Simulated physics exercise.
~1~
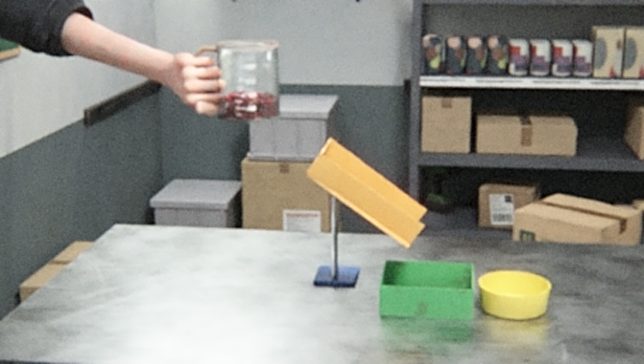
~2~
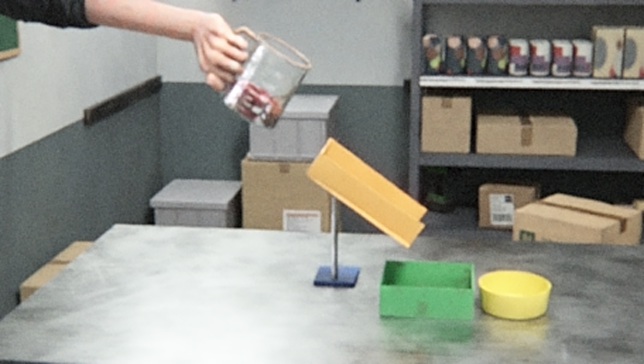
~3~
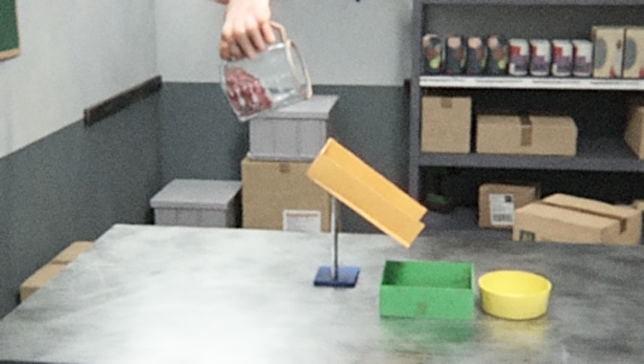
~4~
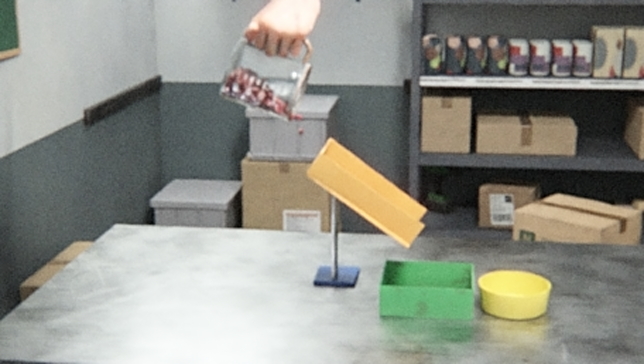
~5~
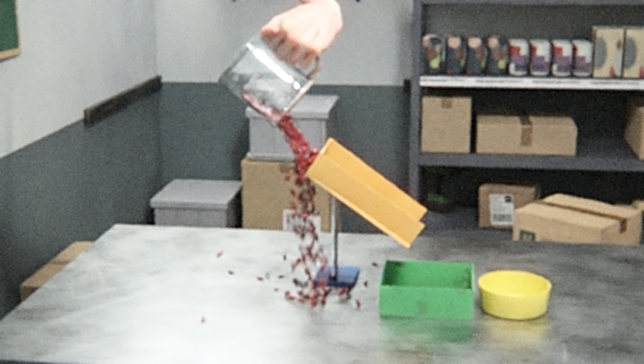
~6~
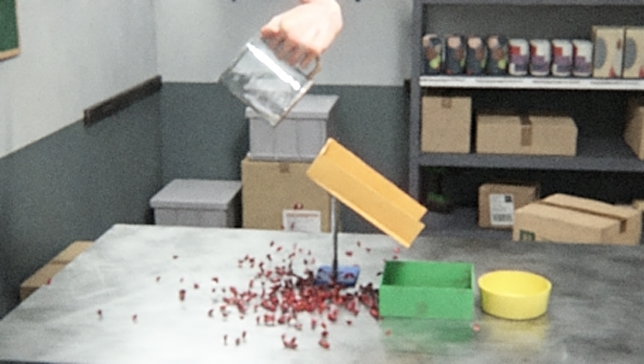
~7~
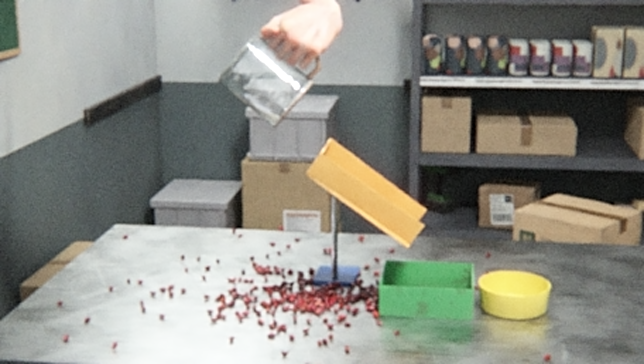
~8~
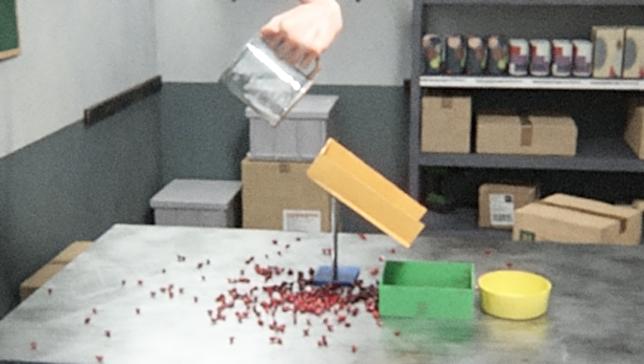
The clip shows a hand tilting a clear jug of small red beans above an orange sloping chute on a table; the beans pour out near its upper end, fall beneath it and scatter across the tabletop, missing the green tin and yellow dish.
